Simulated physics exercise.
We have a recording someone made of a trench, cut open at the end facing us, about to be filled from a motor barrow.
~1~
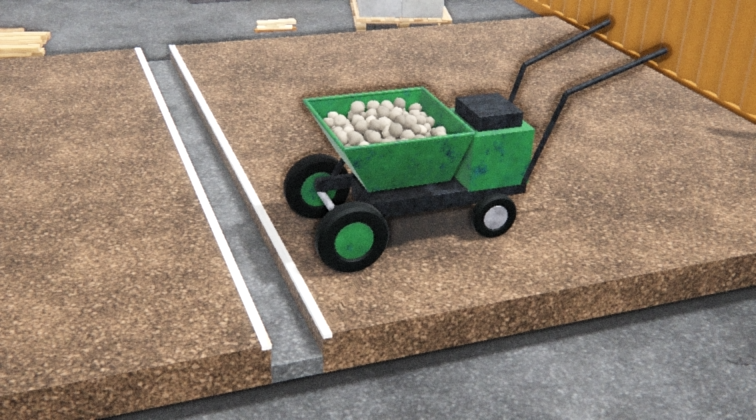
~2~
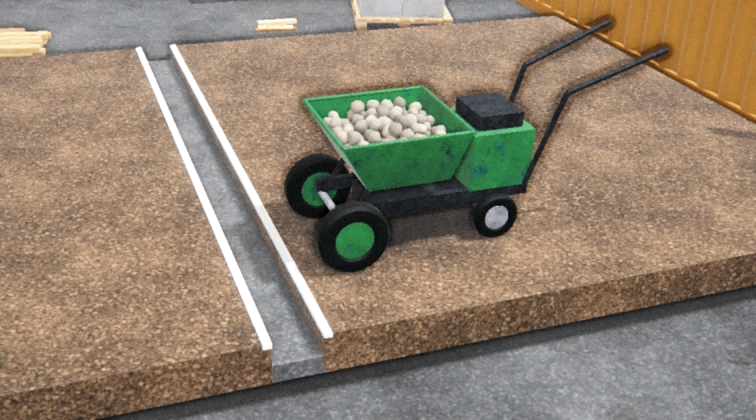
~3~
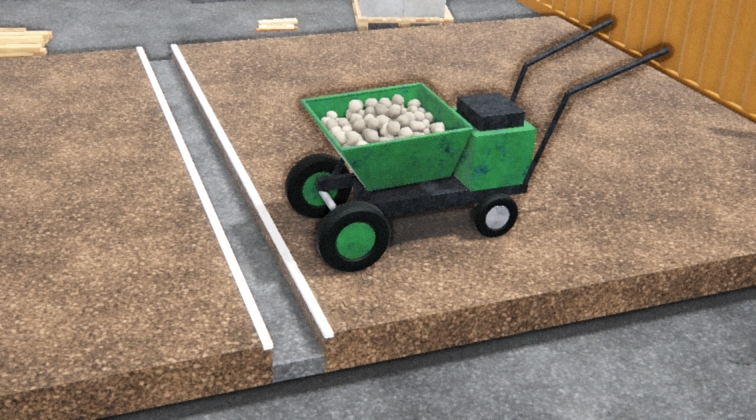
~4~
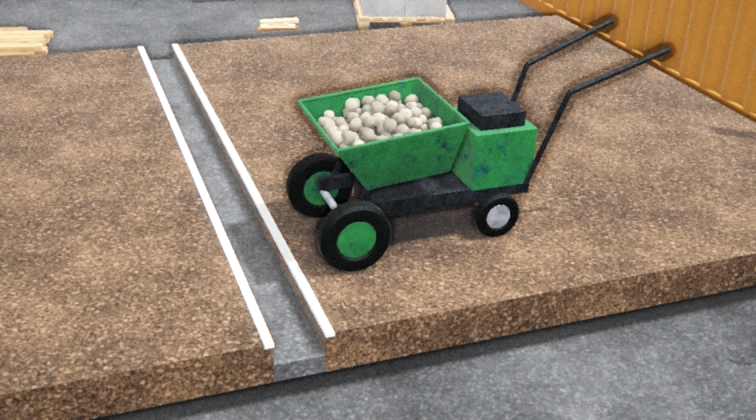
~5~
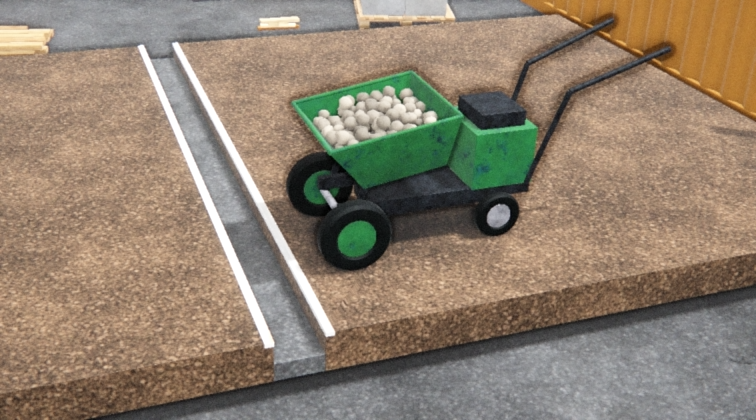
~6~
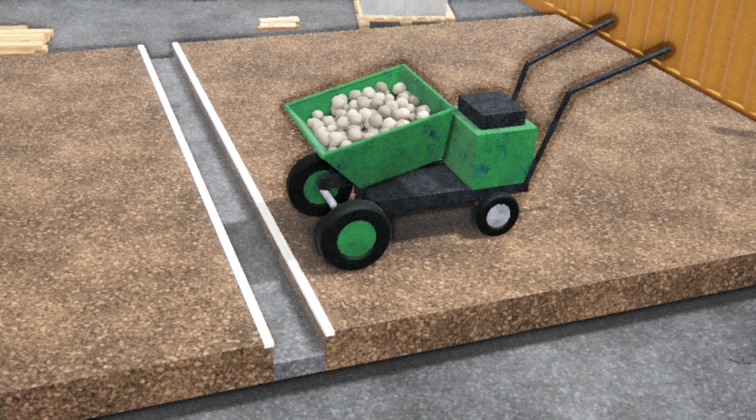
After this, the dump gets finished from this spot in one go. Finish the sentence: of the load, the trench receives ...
A minority.
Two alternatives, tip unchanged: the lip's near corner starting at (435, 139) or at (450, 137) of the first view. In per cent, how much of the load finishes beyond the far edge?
That works out to 0 per cent for the first position and 0 per cent for the second.
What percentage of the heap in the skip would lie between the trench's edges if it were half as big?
20 per cent or thereabouts.
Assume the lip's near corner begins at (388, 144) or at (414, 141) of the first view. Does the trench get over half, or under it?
The bulk, then the bulk.
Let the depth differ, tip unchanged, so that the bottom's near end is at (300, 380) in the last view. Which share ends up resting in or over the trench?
I'd say around 20 in a hundred.
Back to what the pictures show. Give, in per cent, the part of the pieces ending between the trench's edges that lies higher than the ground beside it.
I'd say around 0 percent.
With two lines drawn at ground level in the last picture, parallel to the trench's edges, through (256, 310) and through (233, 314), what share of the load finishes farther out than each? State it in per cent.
That's 80 per cent for the first and 60 per cent for the second.
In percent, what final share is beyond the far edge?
Roughly 80 percent.
Just after the last frame, skip tipped steeply; every one in the skip.
A moment on, skip tipped right over; the larger part in the skip; about a tenth beyond it; about a tenth falling.
Further on, skip tipped right over; roughly a quarter in the skip; just a few in or heaped over the trench; the larger part beyond it; just a few falling.
When it is over, skip tipped right over; roughly a quarter in or heaped over the trench; the larger part beyond it.
